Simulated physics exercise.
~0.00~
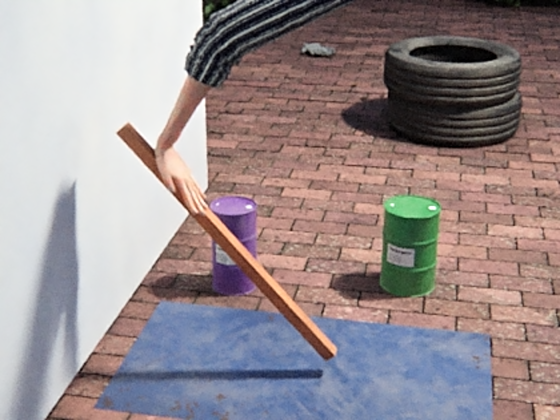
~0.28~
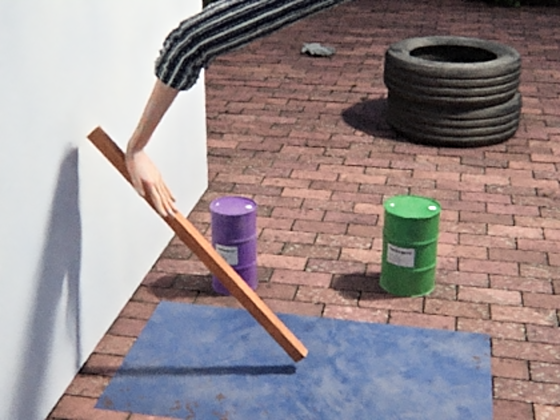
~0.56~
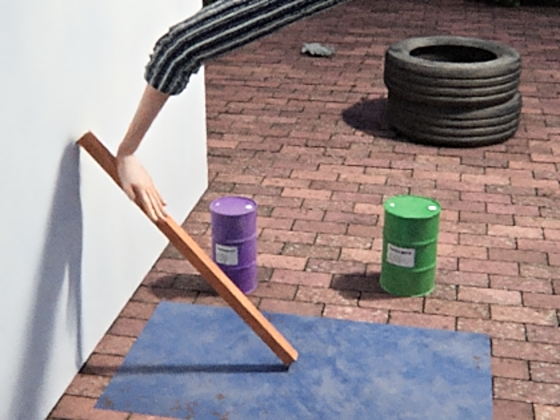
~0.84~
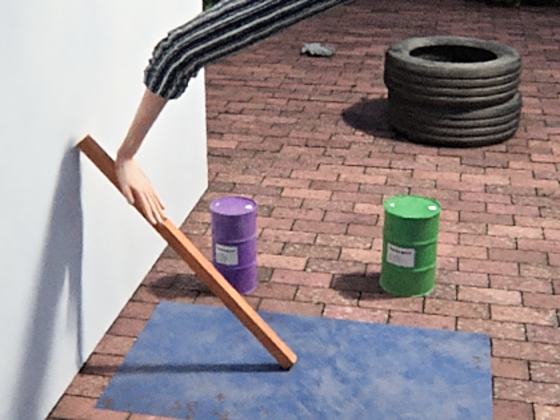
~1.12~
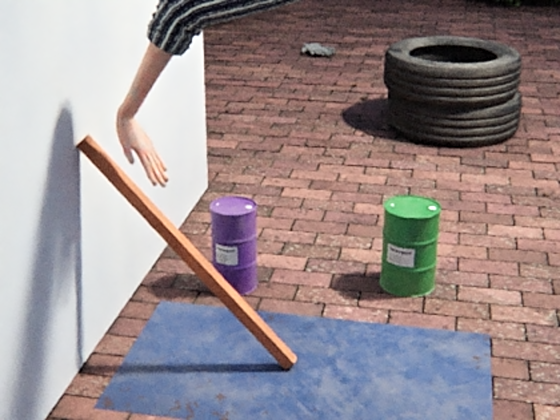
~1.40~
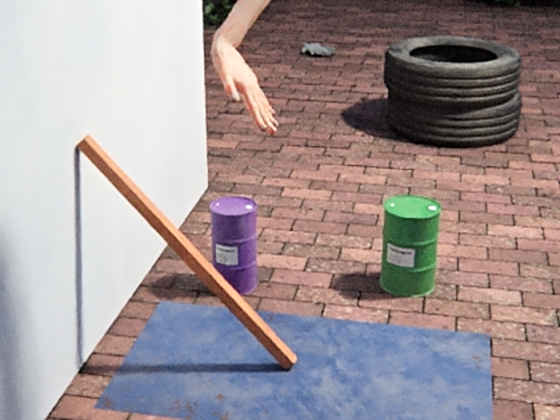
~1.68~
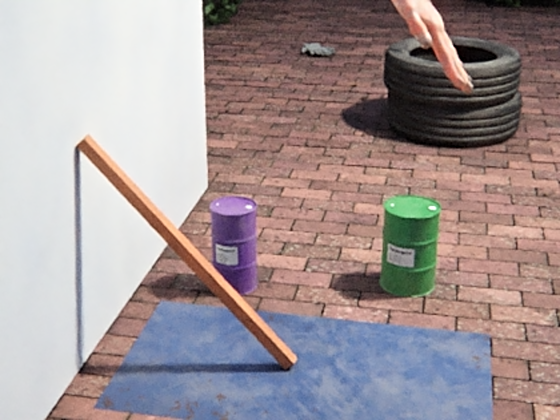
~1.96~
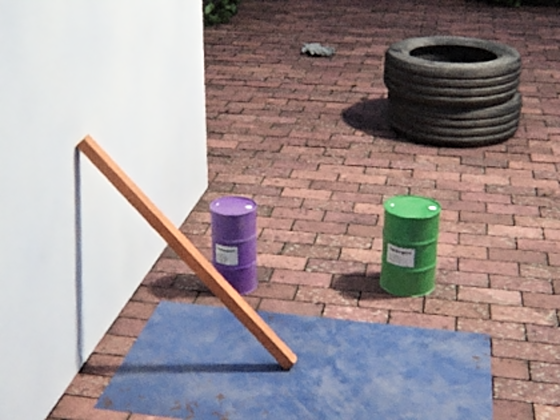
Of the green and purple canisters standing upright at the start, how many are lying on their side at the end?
None of them are lying down. Both the green canister and the purple canister are still standing upright at the end.
